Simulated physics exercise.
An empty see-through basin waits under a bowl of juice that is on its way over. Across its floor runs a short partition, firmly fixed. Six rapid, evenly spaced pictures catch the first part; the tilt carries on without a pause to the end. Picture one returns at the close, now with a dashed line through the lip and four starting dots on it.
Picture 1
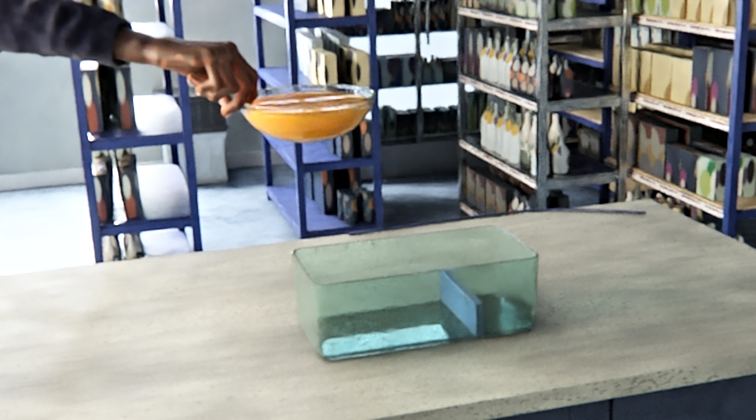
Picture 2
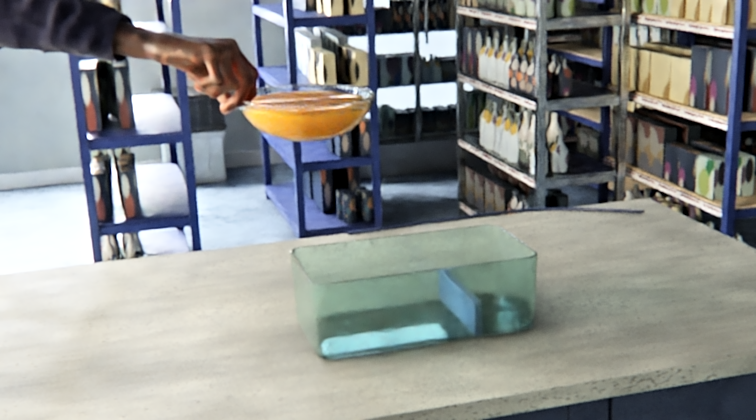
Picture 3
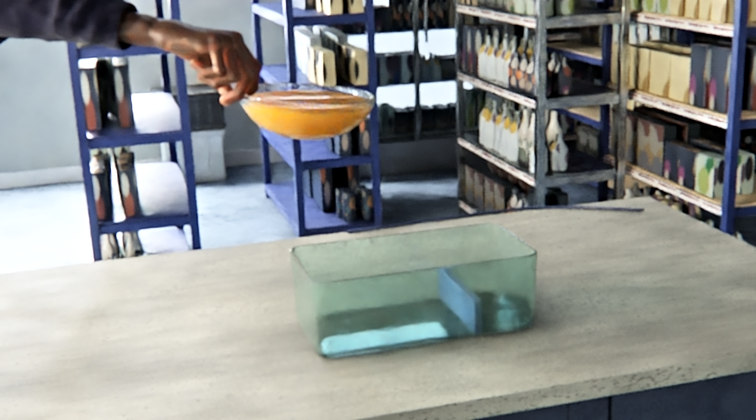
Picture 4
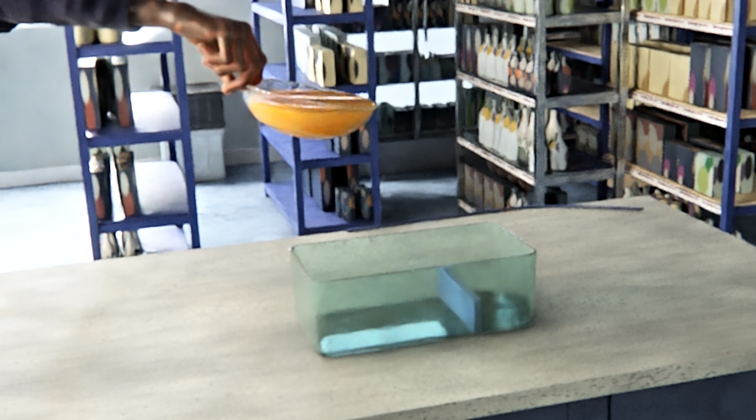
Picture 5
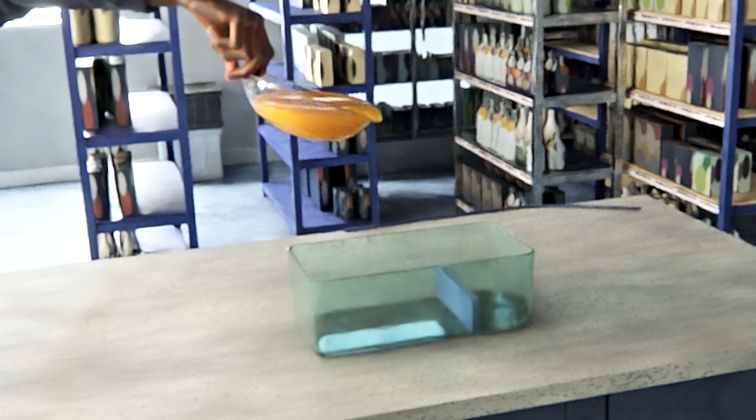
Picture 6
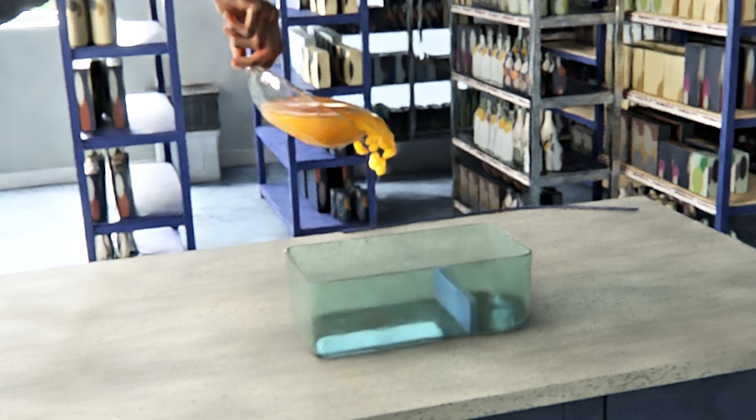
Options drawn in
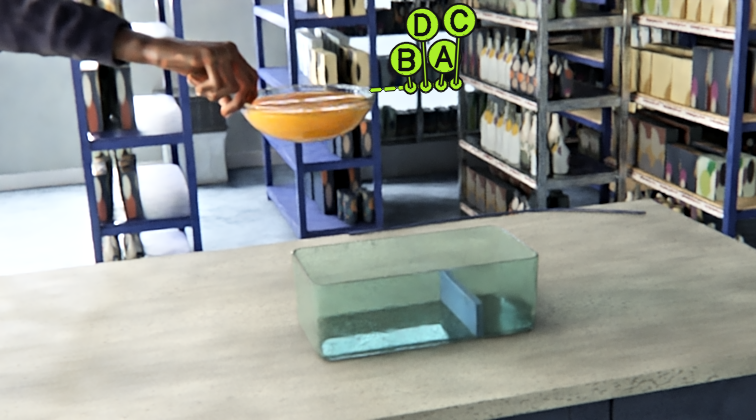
The video shows a hand holding a clear bowl of orange juice above an empty see-through basin with a short partition, on a table before shelves. The hand tilts the bowl rightward, and juice begins to pour over its lip.
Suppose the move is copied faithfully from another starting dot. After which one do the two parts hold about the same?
I would pick dot B.
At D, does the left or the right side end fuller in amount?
The right side.
In lime, A at (440, 84); B at (410, 87); C at (456, 83); D at (425, 85).
With A, about 25 % ends left of the wall and 72 % right of it; 3 % is lost outside.
With B, about 47 % ends left of the wall and 48 % right of it; 5 % is lost outside.
With C, about 24 % ends left of the wall and 66 % right of it; 10 % is lost outside.
With D, about 31 % ends left of the wall and 65 % right of it; 4 % is lost outside.
